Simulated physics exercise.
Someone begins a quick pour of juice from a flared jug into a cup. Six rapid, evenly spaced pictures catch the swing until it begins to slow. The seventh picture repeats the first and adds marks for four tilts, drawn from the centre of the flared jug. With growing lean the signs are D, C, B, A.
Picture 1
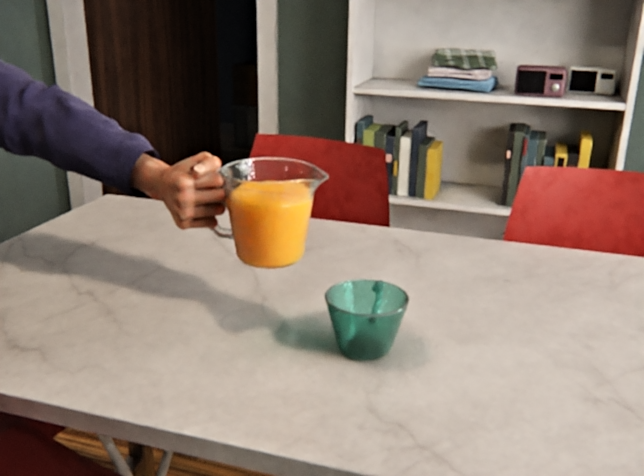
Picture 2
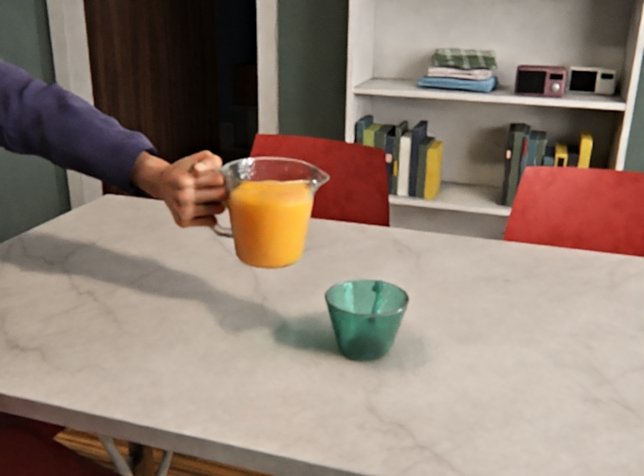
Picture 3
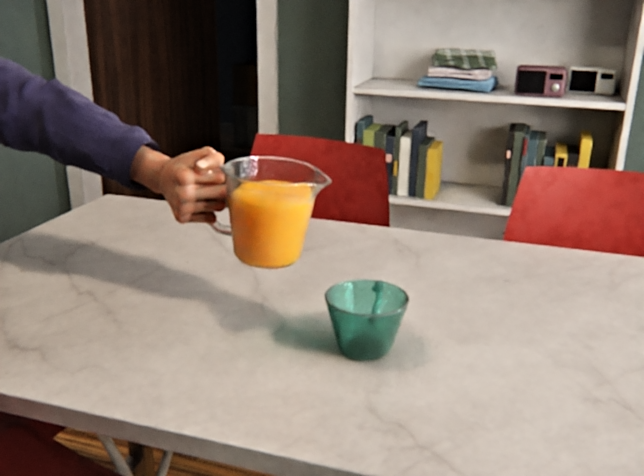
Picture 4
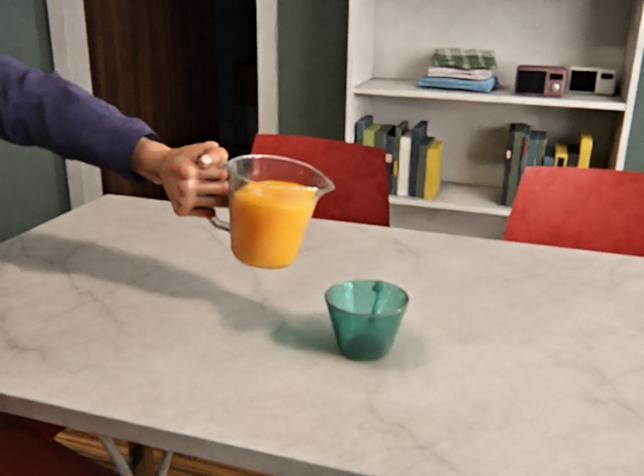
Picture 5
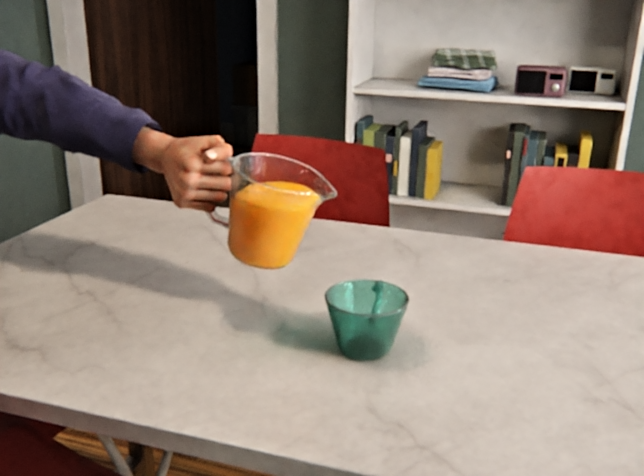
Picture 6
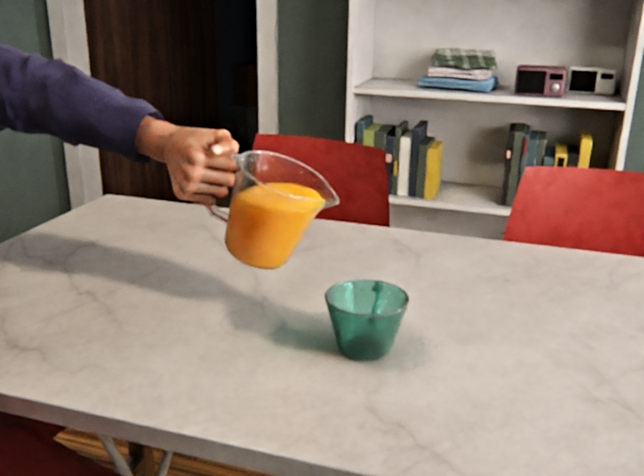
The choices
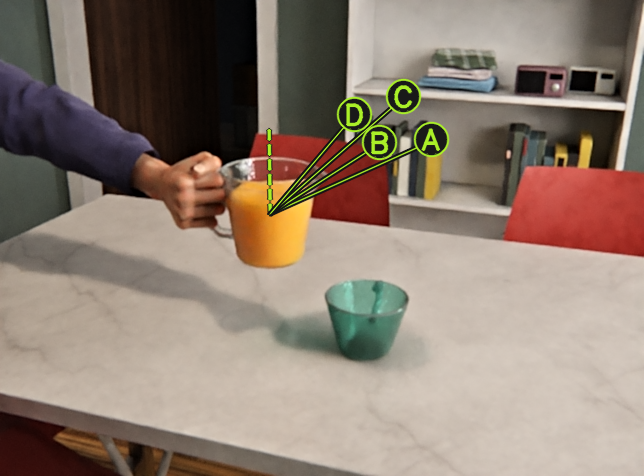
A glass jug of orange juice, held by a hand in a purple sleeve, starts upright above a pale marbled table, to the upper left of an empty green cup. The hand gradually tilts it to the right, its lip dipping slightly while the juice stays inside and the cup stays still.
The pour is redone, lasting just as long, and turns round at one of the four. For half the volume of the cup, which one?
Mark B.
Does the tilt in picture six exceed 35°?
No.
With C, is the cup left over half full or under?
Under half.
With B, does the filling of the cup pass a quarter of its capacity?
Yes, clearly.
In lime, A at (417, 147); B at (365, 152); C at (391, 107); D at (343, 127).
If A is chosen, the cup ends with about 67 % of what it can hold; 5 % of the juice is spilt.
If B is chosen, the cup ends with about 49 % of what it can hold; 3 % of the juice is spilt.
If C is chosen, the cup ends with about 33 % of what it can hold.
If D is chosen, the cup ends with about 19 % of what it can hold.
